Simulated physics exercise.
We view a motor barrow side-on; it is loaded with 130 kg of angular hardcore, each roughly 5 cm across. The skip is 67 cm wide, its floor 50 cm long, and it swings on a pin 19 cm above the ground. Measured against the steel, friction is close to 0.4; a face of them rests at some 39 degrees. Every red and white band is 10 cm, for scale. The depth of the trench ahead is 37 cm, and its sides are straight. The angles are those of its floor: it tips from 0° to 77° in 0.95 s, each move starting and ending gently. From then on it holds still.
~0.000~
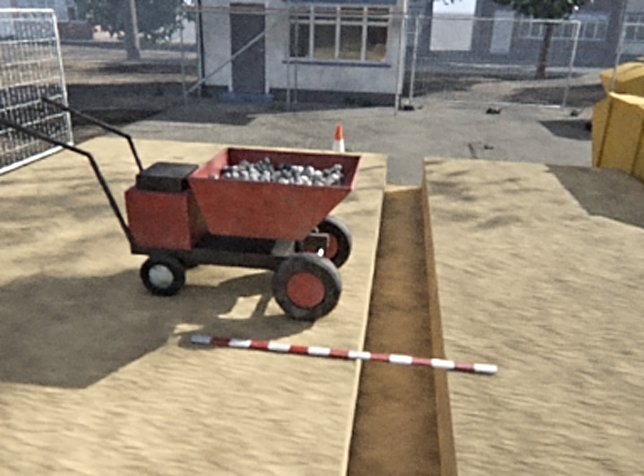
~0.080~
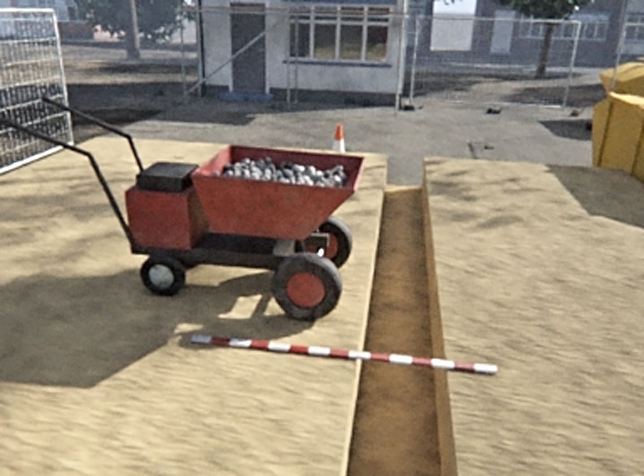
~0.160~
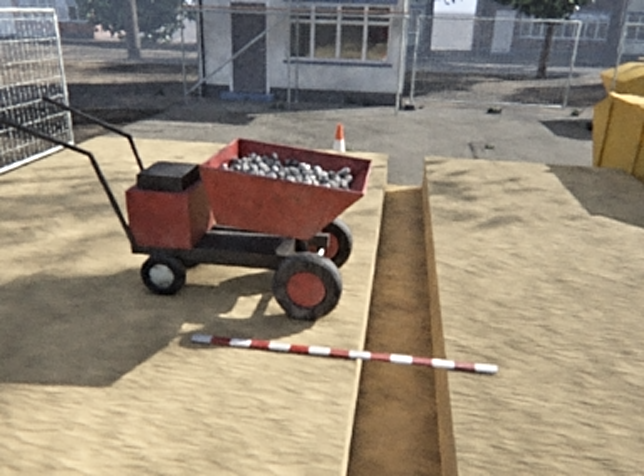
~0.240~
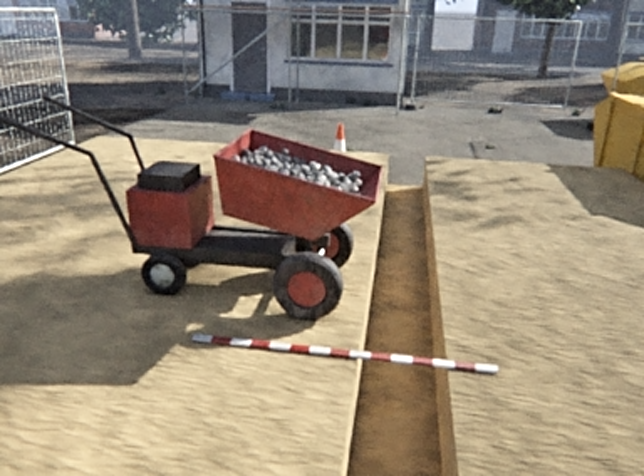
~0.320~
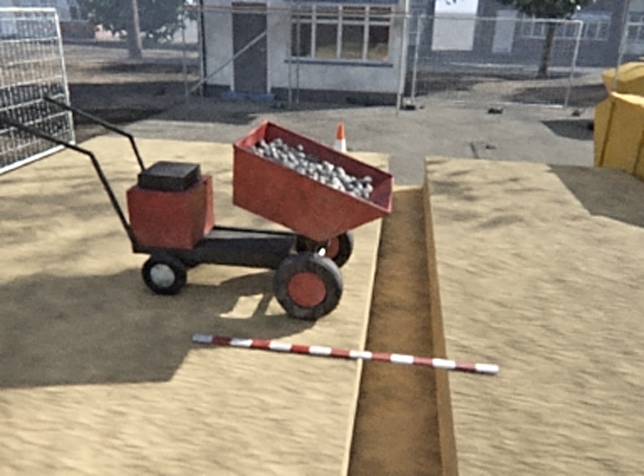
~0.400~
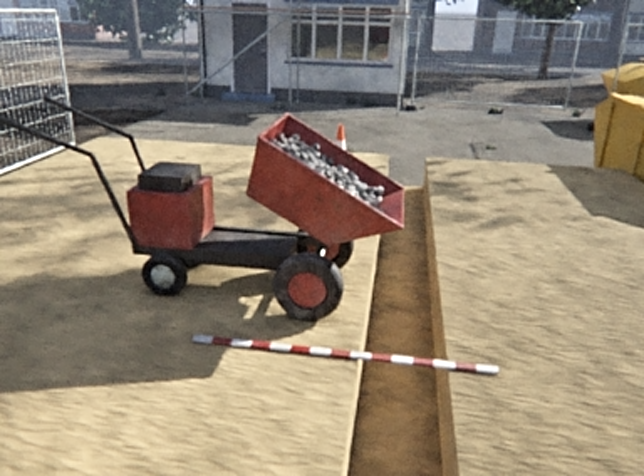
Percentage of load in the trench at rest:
57 %.
After 0.7 s the floor is at 65°; 100 % in the skip; the foremost stones are at (418, 259).
After 1.0 s the floor is at 77°; 65 % in the skip, 12 % in the trench, 22 % past the trench; the foremost stones are at (500, 310).
After 1.4 s the floor is at 77°; 27 % in the skip, 28 % in the trench, 45 % past the trench; the foremost stones are at (585, 312).
After 3.3 s the floor is at 77°; 0 % in the skip, 57 % in the trench, 43 % past the trench; the foremost stones are at (622, 326).
